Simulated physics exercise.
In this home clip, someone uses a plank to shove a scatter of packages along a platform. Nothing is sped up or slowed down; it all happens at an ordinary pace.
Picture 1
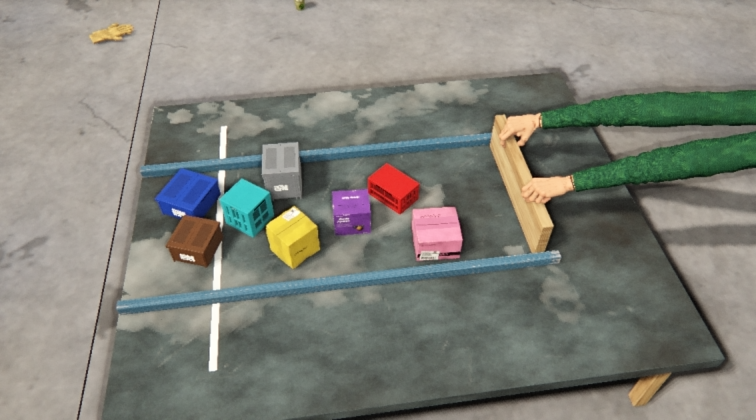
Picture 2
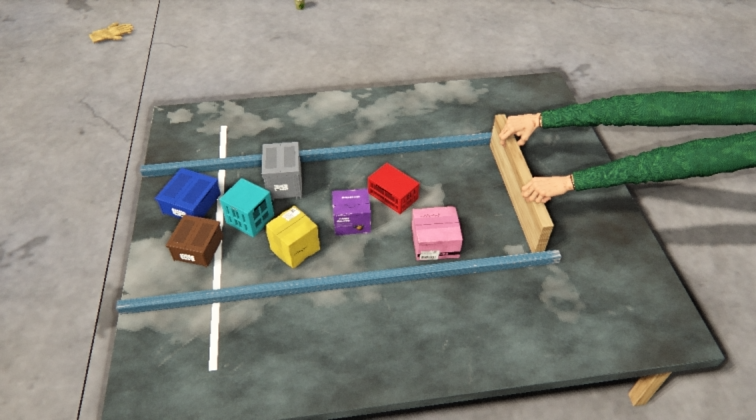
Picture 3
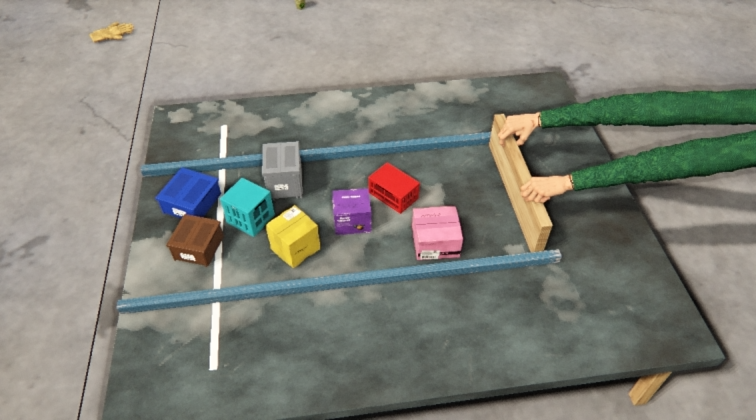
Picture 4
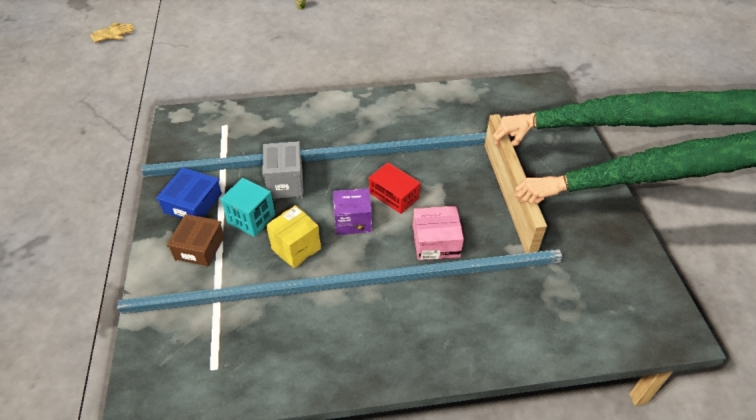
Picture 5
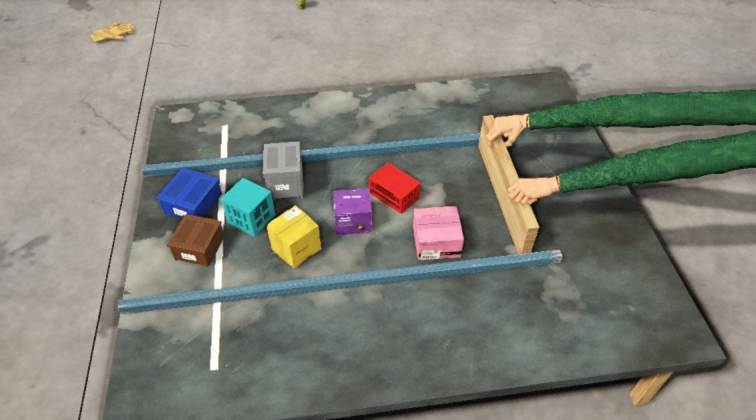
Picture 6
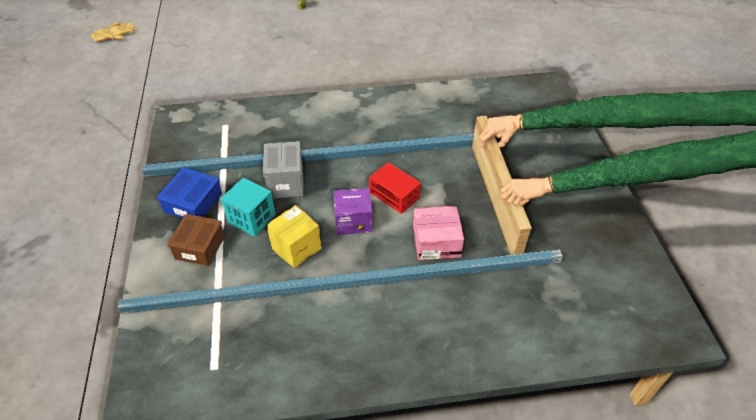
Green-sleeved arms sliding a wooden plank slightly left between blue rails toward eight colourful, scattered boxes that stay still on a dark platform.
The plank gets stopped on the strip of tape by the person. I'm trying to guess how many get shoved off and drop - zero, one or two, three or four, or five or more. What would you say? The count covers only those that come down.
I would say one or two.
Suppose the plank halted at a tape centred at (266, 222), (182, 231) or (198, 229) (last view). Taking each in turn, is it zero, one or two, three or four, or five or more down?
Well, in the order given, it's not one, five or over and 3 or 4.
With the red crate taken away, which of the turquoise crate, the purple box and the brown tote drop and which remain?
Well, the turquoise crate is safe, the purple box is safe, and last of the three, the brown tote drops down.
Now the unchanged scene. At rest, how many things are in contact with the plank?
Well, it touches 2.
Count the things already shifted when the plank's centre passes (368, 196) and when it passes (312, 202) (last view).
One spot: 3. Other spot: 6.
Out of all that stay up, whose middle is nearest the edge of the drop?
The turquoise crate, that one.
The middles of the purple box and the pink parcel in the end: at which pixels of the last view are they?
About (179, 227), and about (194, 262).
Early on, none off yet; blue tote at rest near (191, 196); brown tote at rest near (198, 240); turquoise crate at rest near (249, 207).
A while later, none off yet; blue tote at rest near (191, 196); brown tote at rest near (198, 240); turquoise crate travelled a little near (238, 206).
Finally, the number that fall off is one or two; lost, brown tote and blue tote.
